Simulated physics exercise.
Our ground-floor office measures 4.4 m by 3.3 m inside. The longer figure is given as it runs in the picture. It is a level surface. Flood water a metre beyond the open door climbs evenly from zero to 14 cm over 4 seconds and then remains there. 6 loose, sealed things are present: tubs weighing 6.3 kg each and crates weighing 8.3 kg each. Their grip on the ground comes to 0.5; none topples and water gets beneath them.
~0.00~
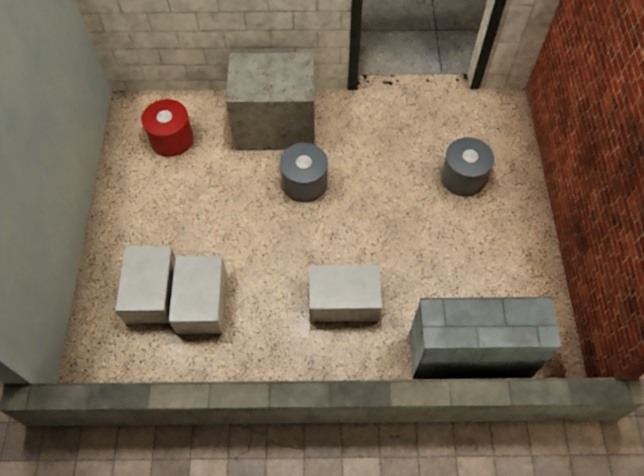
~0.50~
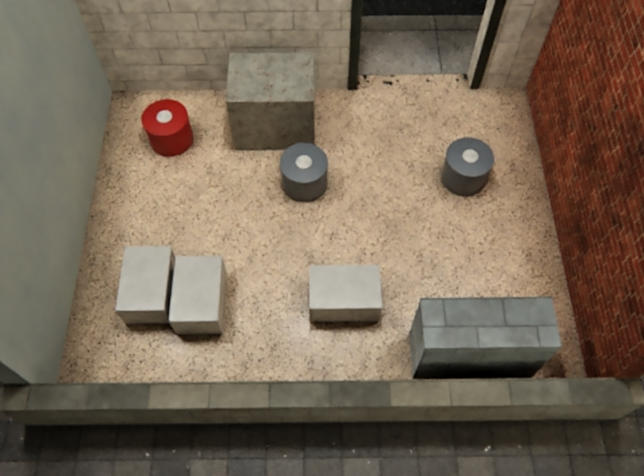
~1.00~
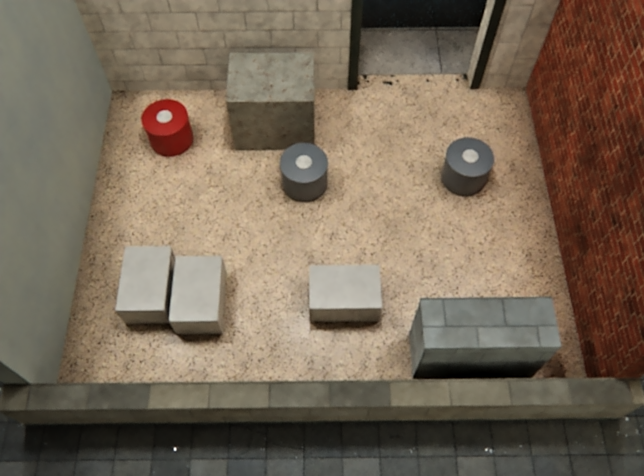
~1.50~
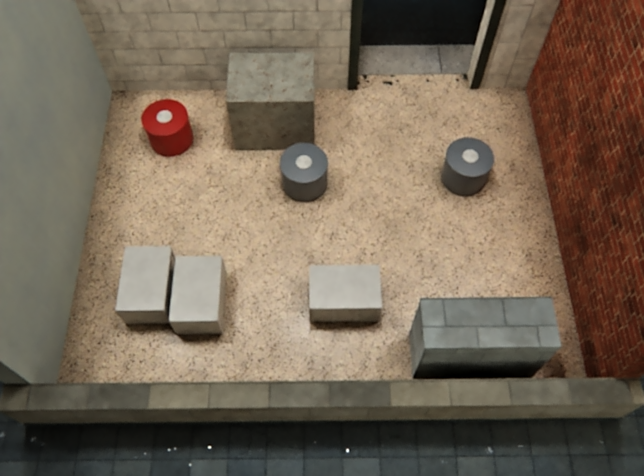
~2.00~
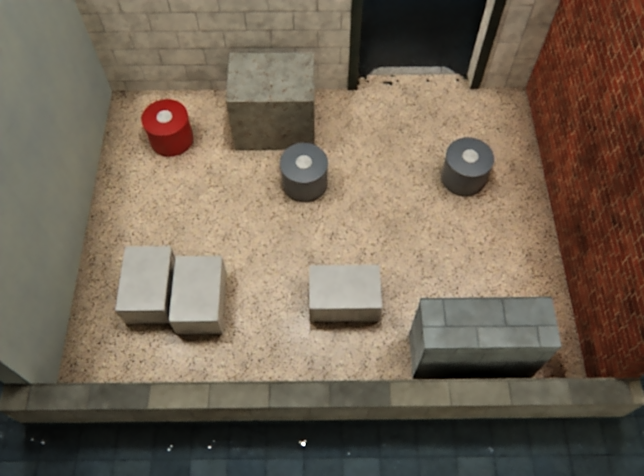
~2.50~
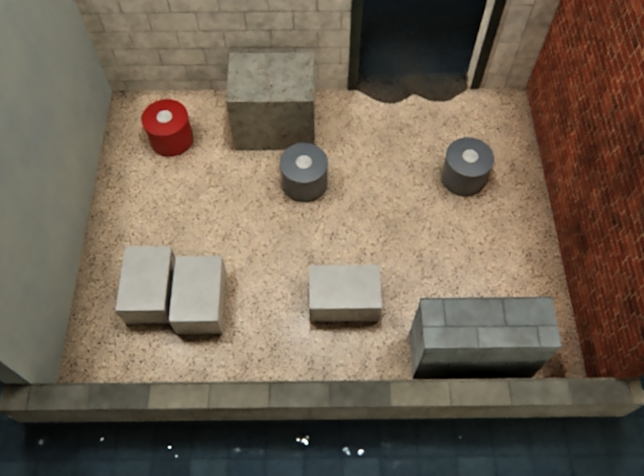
A ground-floor room with a speckled tan floor is seen from a fixed, high viewpoint, with a red brick wall on the right. A red tub and a large grey block sit near the back, two grey drums stand nearer the doorway, and pale blocks and a grey block-built piece line the front. Dark water covers the paving outside and the doorway passage, then edges just over the threshold, while everything inside stays still.
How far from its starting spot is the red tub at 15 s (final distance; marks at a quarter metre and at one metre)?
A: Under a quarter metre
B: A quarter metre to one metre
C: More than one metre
The answer is B.
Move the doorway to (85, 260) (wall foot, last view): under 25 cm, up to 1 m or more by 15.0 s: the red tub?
By then the red tub has hardly changed position.
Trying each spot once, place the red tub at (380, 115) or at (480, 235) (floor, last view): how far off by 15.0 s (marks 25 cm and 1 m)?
In turn: It goes a long way; it goes a long way.
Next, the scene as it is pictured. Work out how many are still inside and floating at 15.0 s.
Then: 6.
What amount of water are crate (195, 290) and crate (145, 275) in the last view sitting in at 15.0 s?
Depth approx. 6 cm / 8 cm.
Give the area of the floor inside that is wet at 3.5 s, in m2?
I'd put it close to 1.0 m2.
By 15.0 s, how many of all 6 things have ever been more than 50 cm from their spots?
It works out to 6.
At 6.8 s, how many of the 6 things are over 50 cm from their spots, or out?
I count 2.
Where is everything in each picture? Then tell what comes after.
The first picture shows the red tub at (165, 117), on the bottom; water covers 0.0 m2; 0 of 6 have shifted.
The second picture shows the red tub at (165, 117), on the bottom; water covers 0.0 m2; 0 of 6 have shifted.
The third picture shows the red tub at (165, 117) rests on the ground; water covers 0.0 m2; 0 of 6 have shifted.
The fourth picture shows the red tub at (165, 117), on the bottom; 0.0 m2 under water; 0 of 6 have shifted.
The fifth picture shows the red tub at (165, 117) rests on the ground; 0.0 m2 under water; 0 of 6 have shifted.
The sixth picture shows the red tub at (165, 117) rests on the ground; water covers 0.1 m2; 0 of 6 have shifted.
After 3.5 s the red tub is near (165, 117), 0.0 m from its start, aground; 0 afloat.
After 6.8 s the red tub is near (165, 117), 0.0 m from its start, aground; 1 afloat.
After 11.0 s the red tub is near (165, 117), 0.0 m from its start, aground; 4 afloat.
After 15.0 s the red tub is near (203, 80), 0.5 m from its start, afloat; 6 afloat.
